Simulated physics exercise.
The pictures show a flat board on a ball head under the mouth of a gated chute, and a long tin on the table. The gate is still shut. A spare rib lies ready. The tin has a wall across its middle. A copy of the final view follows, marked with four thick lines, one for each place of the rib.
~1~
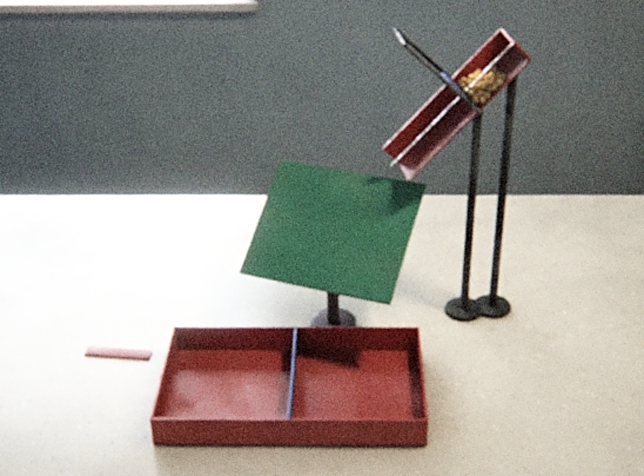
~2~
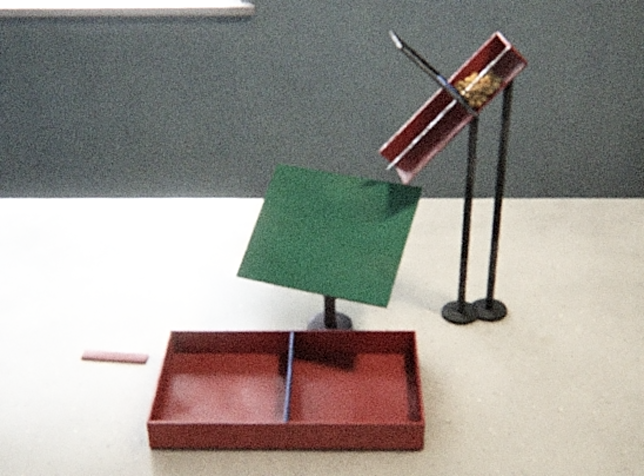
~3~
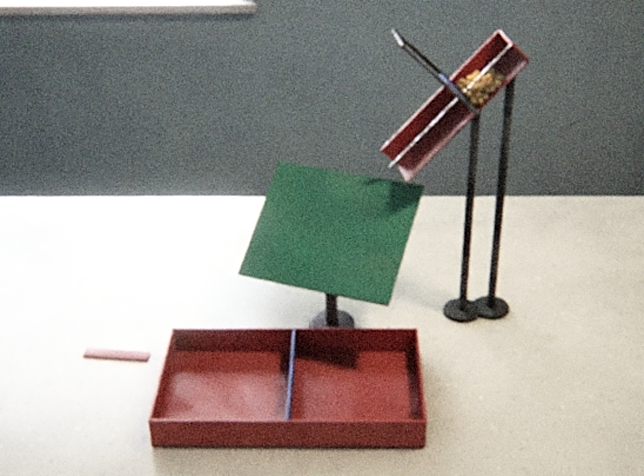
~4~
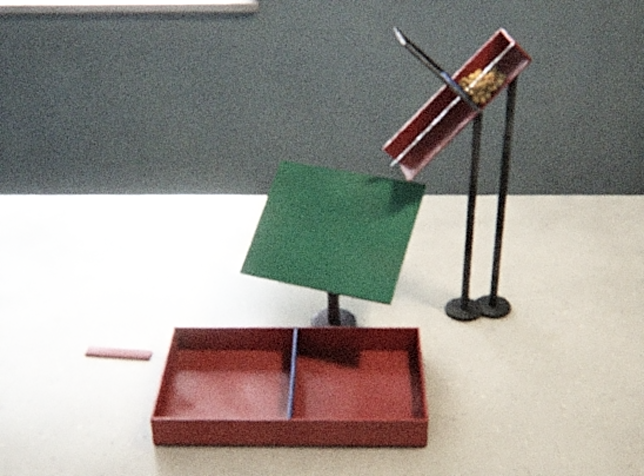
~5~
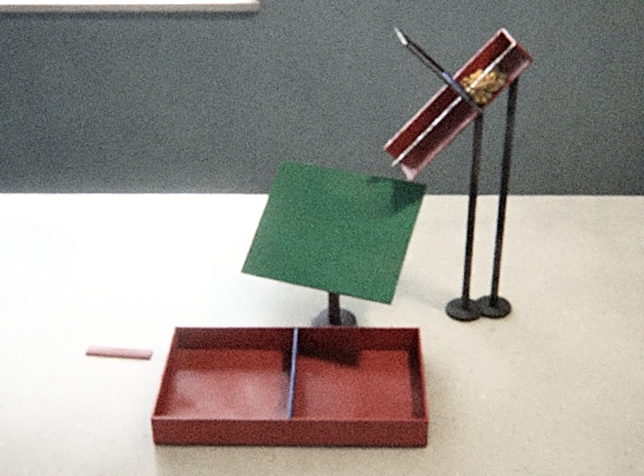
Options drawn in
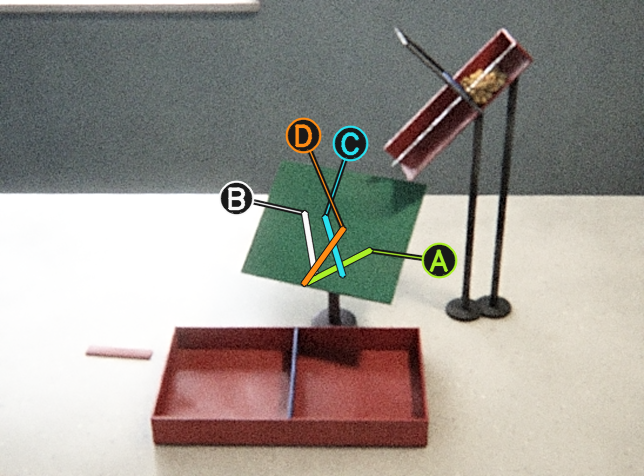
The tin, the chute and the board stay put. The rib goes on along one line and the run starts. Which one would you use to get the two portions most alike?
Best: D.
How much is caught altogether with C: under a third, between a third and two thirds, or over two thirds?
It is over two thirds.
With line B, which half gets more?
More lands on the right.
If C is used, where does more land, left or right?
Right.
On the marked copy, line A from (369, 250) to (307, 282); line B from (304, 213) to (314, 272); line C from (325, 217) to (342, 274); line D from (343, 229) to (304, 283).
If A is chosen, of what is caught, almost all in the left half, just a few in the right.
If B is chosen, of what is caught, about a tenth in the left half, the larger part in the right.
If C is chosen, of what is caught, just a few in the left half, almost all in the right.
If D is chosen, of what is caught, roughly half in the left half, roughly half in the right.
